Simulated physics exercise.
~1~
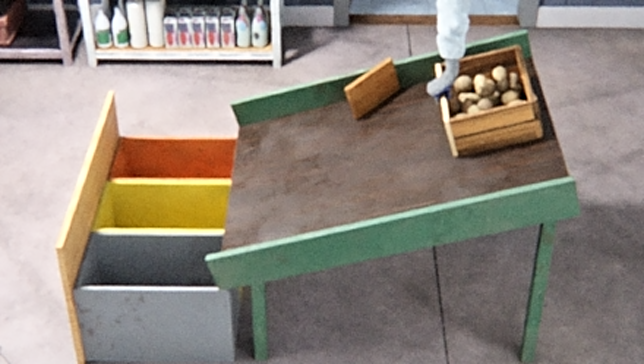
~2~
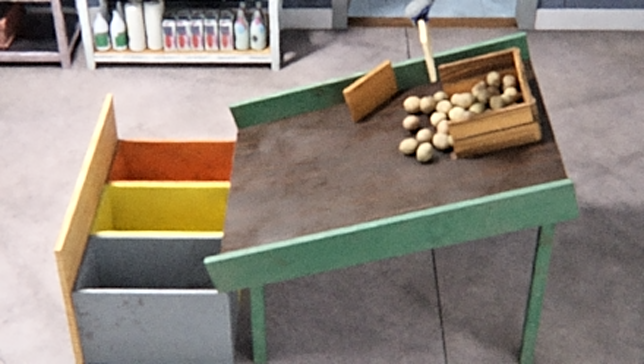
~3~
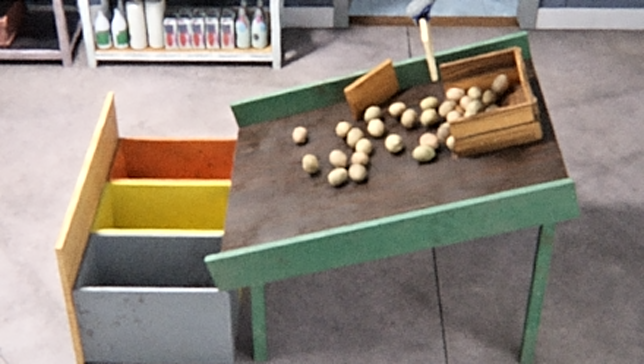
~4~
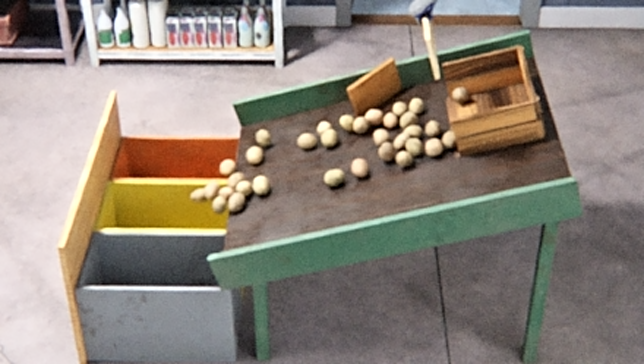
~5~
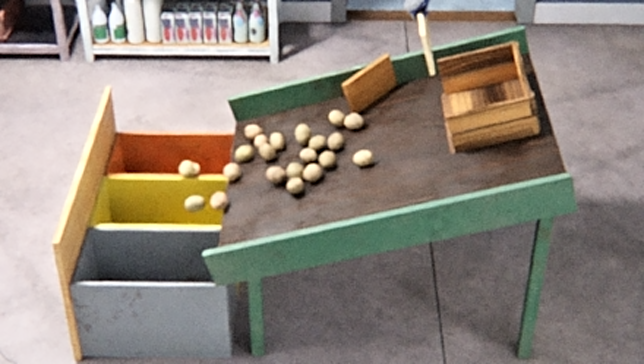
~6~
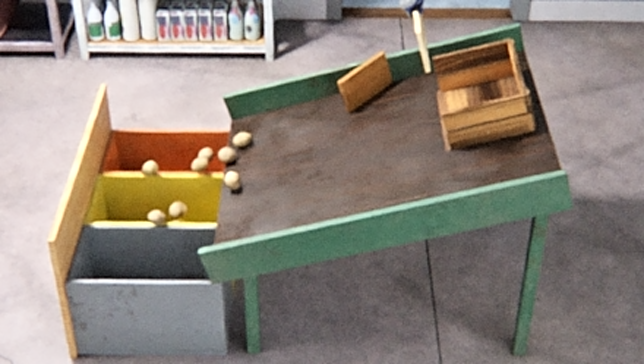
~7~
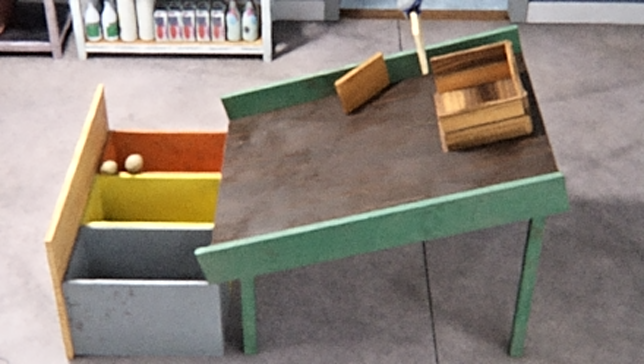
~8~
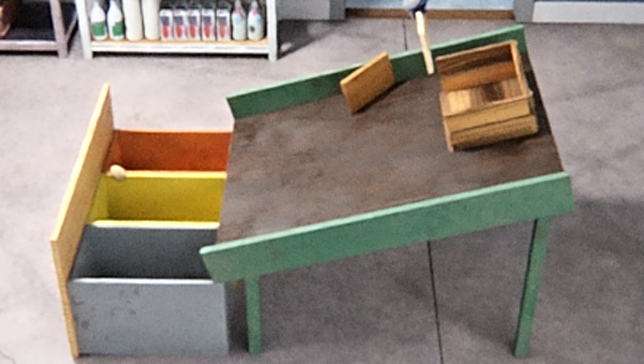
Gloved hand lifting the gate of a wooden crate, potatoes rolling left down a sloped table and dropping into coloured bins.
